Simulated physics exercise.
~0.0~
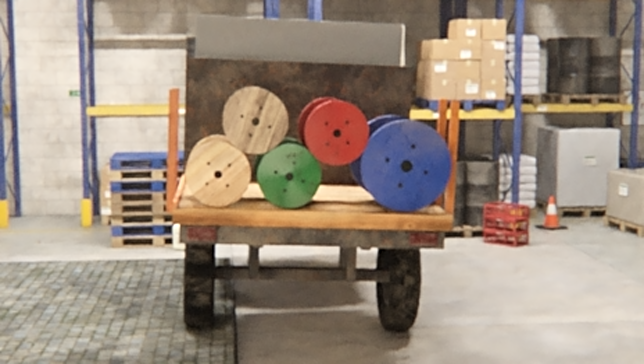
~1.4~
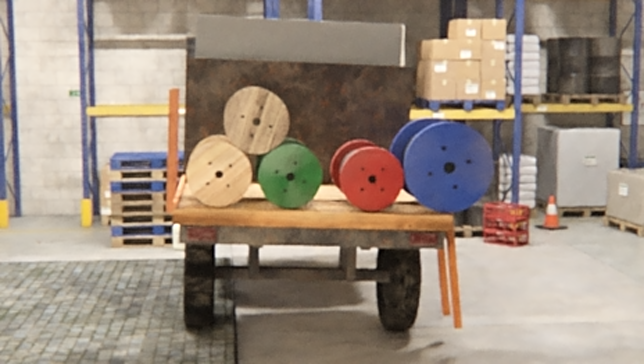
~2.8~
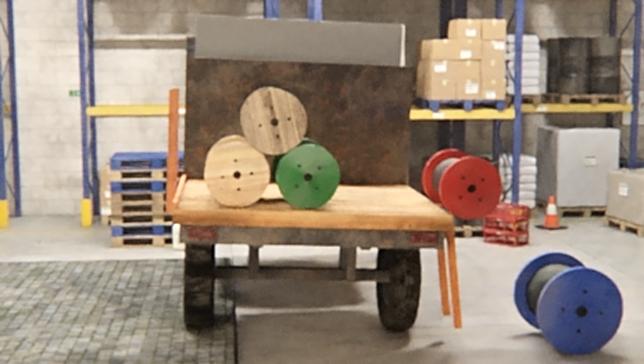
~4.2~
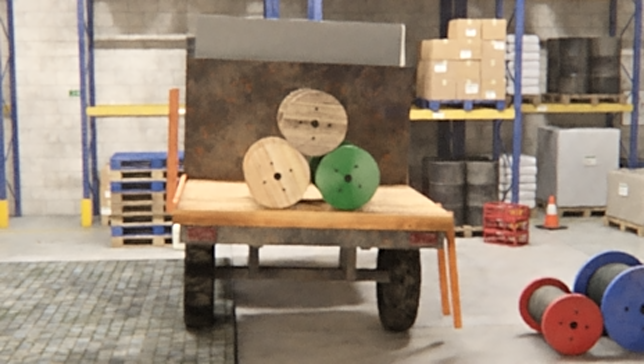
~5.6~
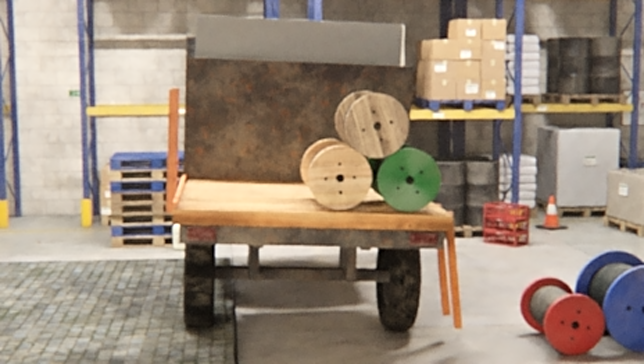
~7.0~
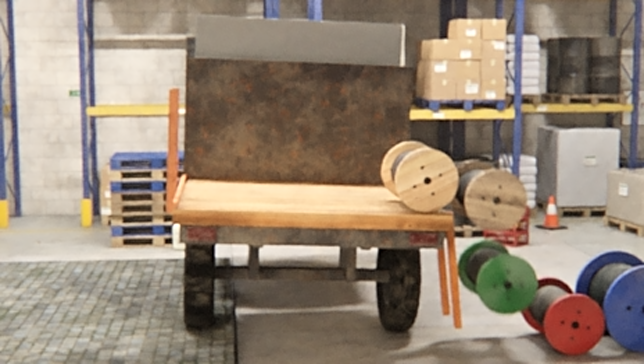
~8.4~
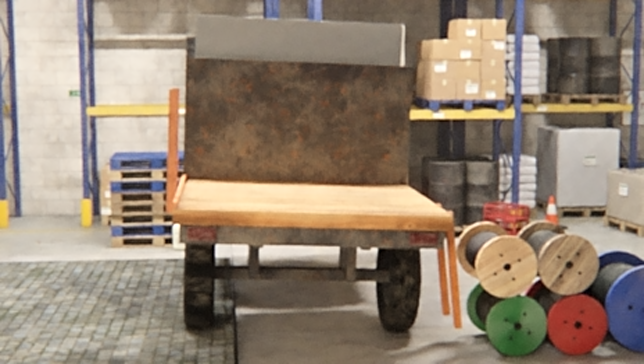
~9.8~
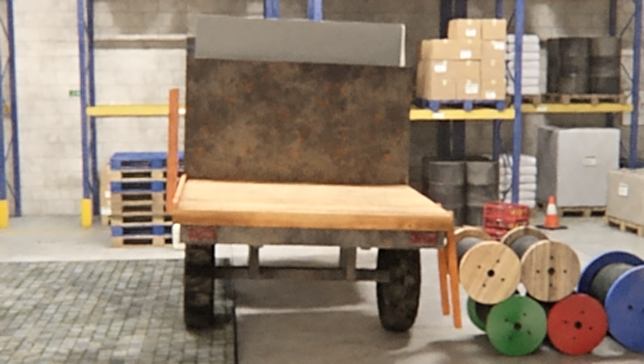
Five cable reels rolling off the right side of a flatbed after its posts swing down, ending heaped on the warehouse floor.
